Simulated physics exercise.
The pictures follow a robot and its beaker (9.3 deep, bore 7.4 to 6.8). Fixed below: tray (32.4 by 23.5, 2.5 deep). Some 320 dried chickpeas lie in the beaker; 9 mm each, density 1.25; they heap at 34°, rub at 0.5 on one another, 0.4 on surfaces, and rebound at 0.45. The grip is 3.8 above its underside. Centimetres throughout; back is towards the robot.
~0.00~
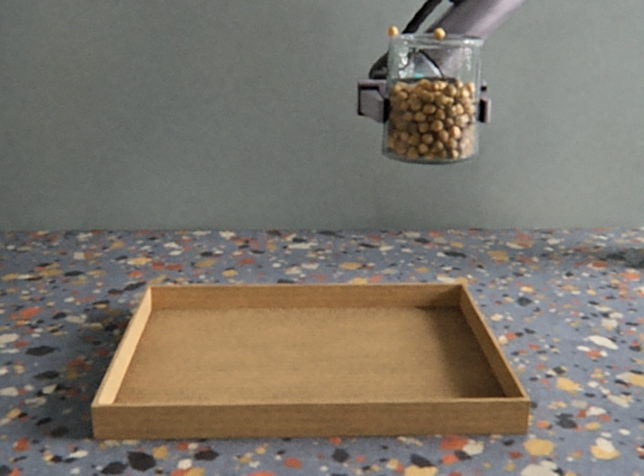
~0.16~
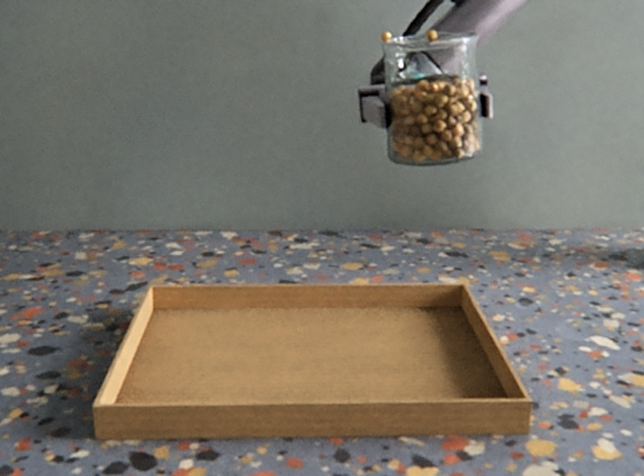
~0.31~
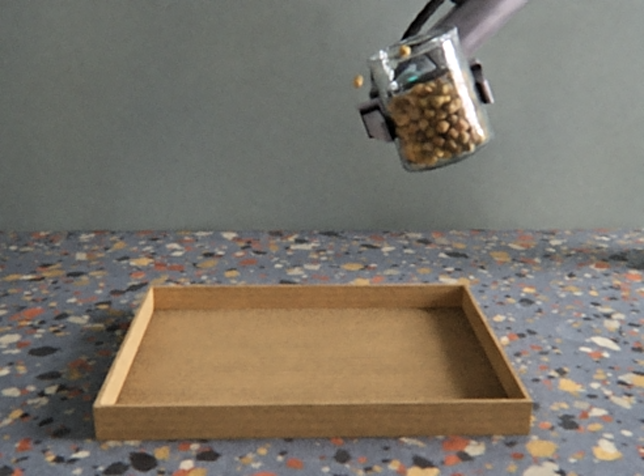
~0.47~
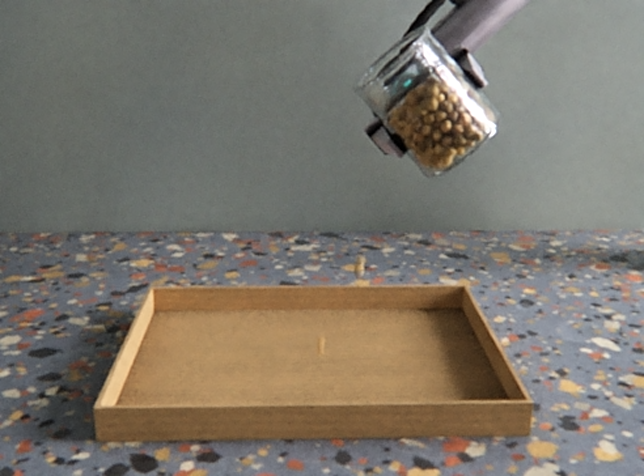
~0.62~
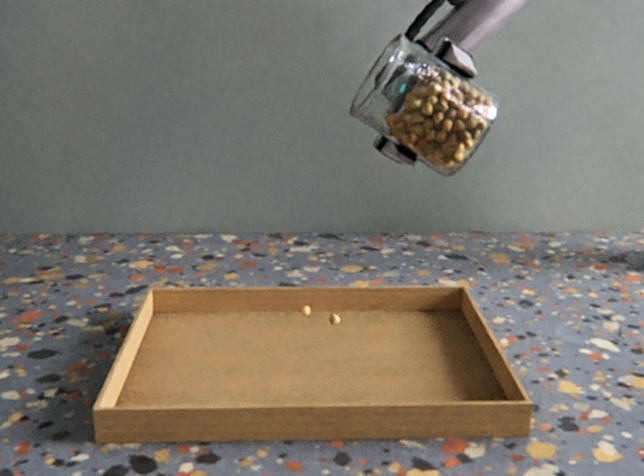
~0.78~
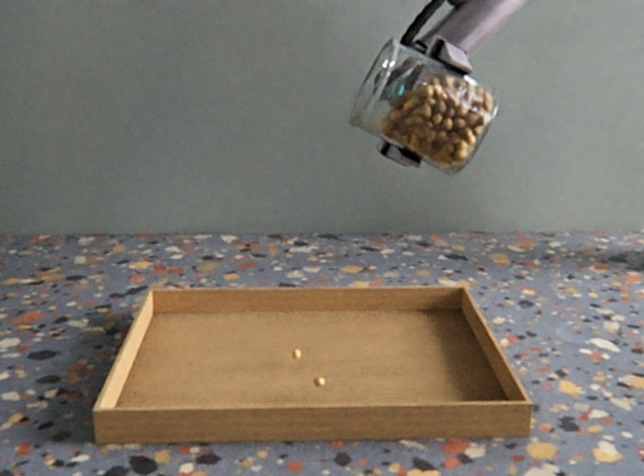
A robot gripper tilted a glass beaker of dried chickpeas steeply to the left above a shallow wooden tray, and two chickpeas dropped from its rim, landed in the tray and moved toward its front.
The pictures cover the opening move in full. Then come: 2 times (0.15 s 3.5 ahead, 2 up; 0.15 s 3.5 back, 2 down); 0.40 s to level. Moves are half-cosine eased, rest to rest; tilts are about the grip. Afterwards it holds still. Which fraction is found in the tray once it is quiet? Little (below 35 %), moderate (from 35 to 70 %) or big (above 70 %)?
Answer: Little; below 35 % of the dried chickpeas finish in the tray.
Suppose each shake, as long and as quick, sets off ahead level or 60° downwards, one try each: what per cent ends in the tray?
About 5 and 0 per cent.
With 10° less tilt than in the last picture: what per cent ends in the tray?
Some 0 per cent.
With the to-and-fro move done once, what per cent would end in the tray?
In that case some 5 per cent.
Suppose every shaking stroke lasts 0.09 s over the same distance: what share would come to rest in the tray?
In that case some 45 per cent.
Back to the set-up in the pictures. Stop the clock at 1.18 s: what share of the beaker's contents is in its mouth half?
Roughly 35 per cent.
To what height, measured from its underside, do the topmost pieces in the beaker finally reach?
About 7.0 cm.
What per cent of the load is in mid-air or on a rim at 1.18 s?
About 3 per cent.
After 1.18 s, tilted 64° forward, highest piece 26 above the table; 309 in the beaker, 5 in the tray, 9 in flight or on a rim.
After 1.58 s, tilted 32° forward, highest piece 27 above the table; 293 in the beaker, 30 in the tray.
After 1.98 s, level, highest piece 26 above the table; 293 in the beaker, 30 in the tray.
After 3.03 s, level, highest piece 26 above the table; 293 in the beaker, 30 in the tray.
At rest, 293 in the beaker, 30 in the tray. That is 9 % in the tray.
